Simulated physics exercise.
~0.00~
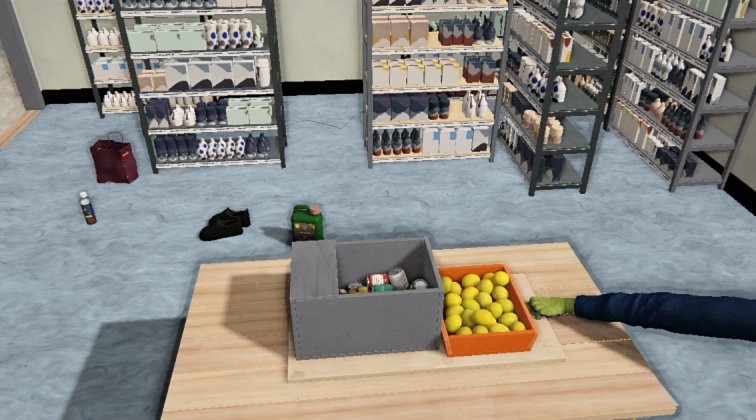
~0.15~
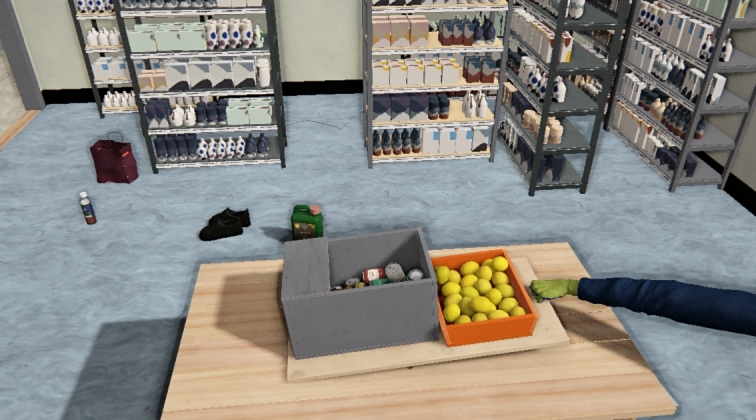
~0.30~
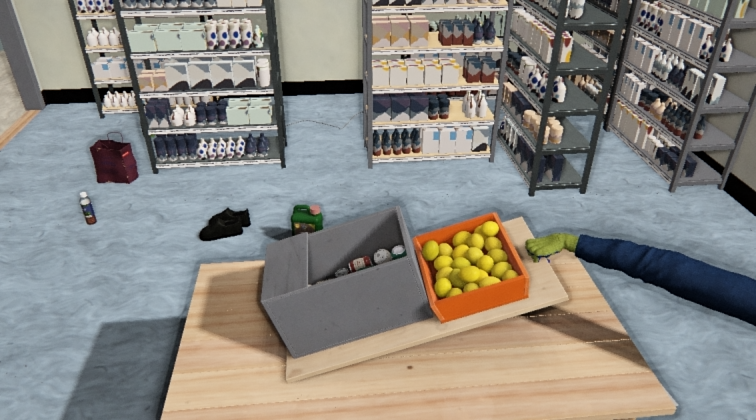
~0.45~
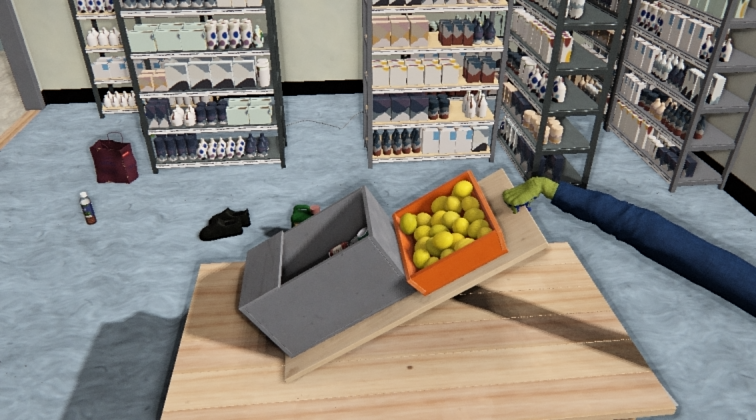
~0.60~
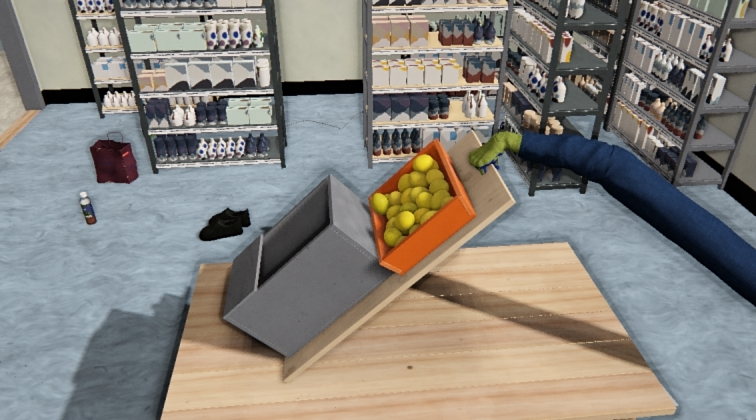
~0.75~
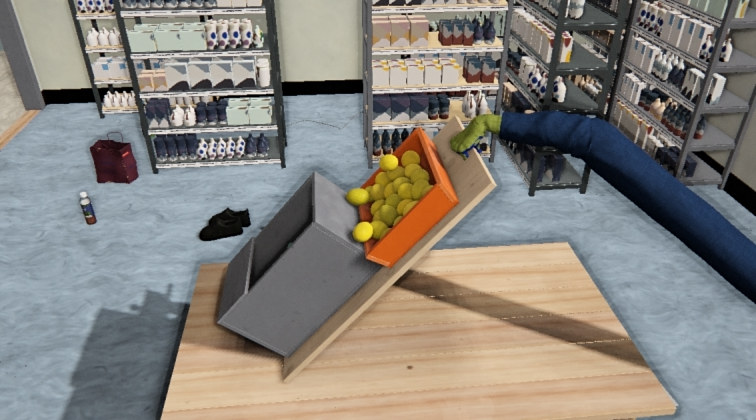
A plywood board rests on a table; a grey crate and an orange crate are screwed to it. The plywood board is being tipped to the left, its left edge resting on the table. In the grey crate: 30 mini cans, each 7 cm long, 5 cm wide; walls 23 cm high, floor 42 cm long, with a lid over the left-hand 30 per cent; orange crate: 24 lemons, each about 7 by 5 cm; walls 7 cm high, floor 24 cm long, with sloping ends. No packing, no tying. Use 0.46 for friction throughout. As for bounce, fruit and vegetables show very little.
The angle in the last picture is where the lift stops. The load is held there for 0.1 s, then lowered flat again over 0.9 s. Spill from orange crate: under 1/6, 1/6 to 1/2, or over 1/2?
Under 1/6.
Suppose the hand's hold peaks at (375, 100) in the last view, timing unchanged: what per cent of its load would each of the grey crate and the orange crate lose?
Grey crate 0 %, orange crate 50 %.
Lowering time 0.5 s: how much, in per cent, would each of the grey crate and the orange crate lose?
Then the grey crate sheds 0 %, while the orange crate sheds 0 %.
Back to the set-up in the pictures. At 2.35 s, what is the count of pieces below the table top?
The number is close to 0.
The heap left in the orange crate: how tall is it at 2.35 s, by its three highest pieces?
Around 10 centimetres.
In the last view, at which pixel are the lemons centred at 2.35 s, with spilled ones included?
I'd put it close to (467, 307).
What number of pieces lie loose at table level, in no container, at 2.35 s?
Roughly 0.
After 1.01 s, tilt 45°; the grey crate has all 30 and the orange crate has all 24.
After 1.33 s, tilt 22°; the grey crate has all 30 and the orange crate has all 24.
After 1.78 s, tilt 0°; the grey crate has all 30 and the orange crate has all 24.
Final count (at 2.35 s), the grey crate has all 30 and the orange crate has all 24. Asked share, 0 of 24, 0 per cent.
